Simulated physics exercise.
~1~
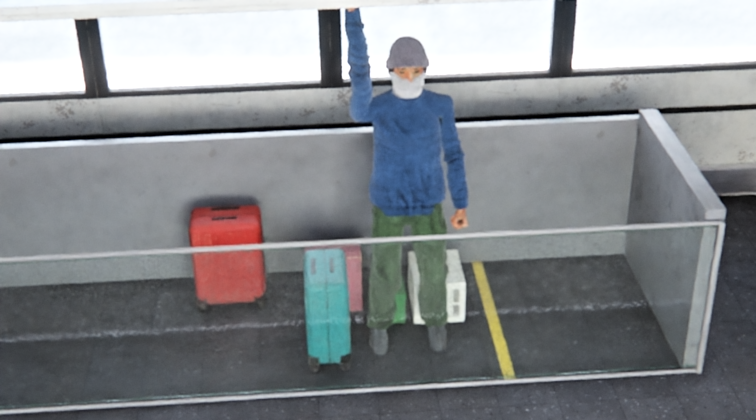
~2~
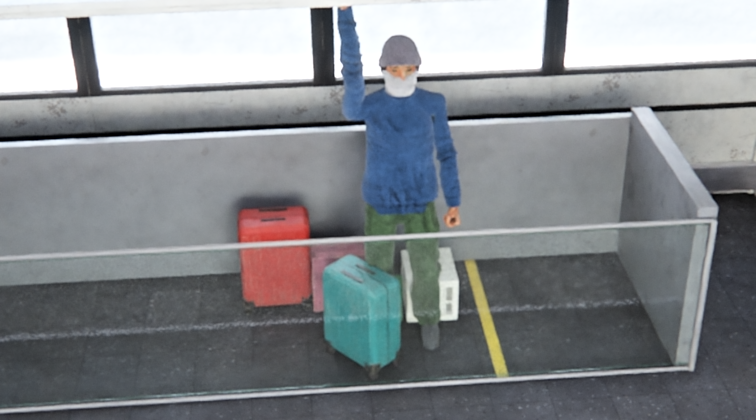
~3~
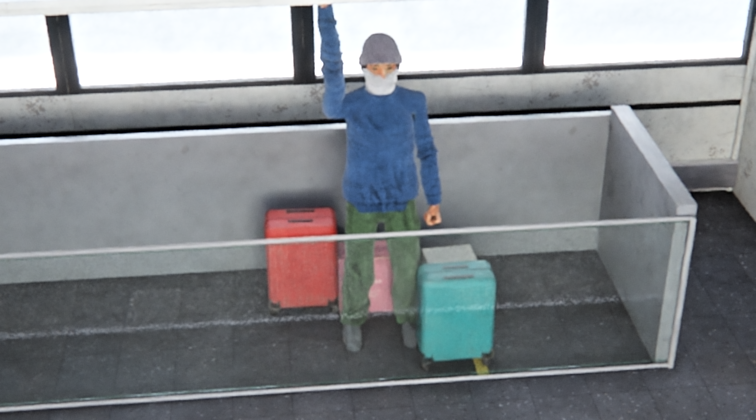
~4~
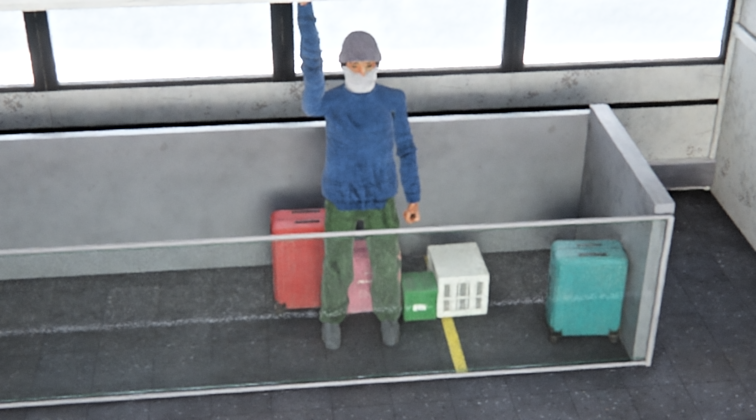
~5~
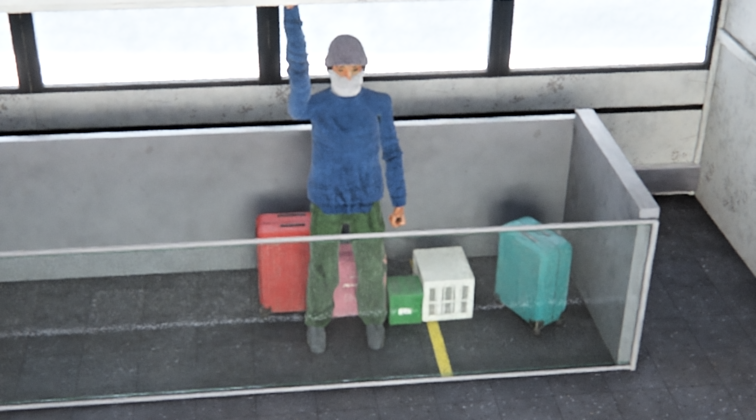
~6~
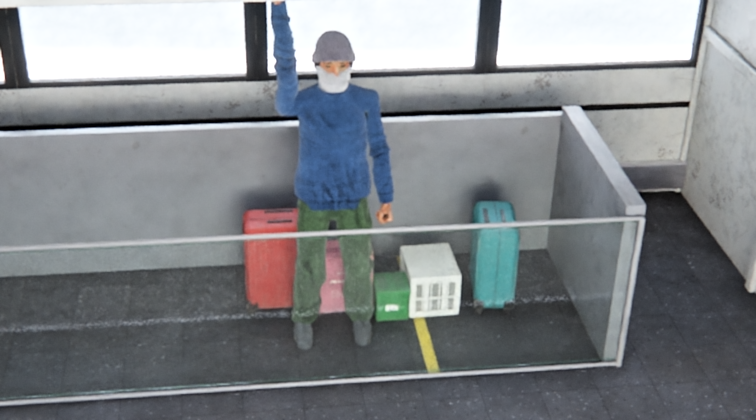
A small teal suitcase starts rolling right across the floor of a glass-fronted luggage bay, passing in front of a standing passenger in a blue sweater who keeps one arm raised. The big red suitcase behind also slides right, toward a pink case, and comes to rest beside it. The teal suitcase turns as it travels, passes the green box and white crate, and crosses the yellow line toward the right end wall. It then drifts back left and toward the rear, still turning. It ends upright beyond the line, while the red, pink and green items remain short of it.
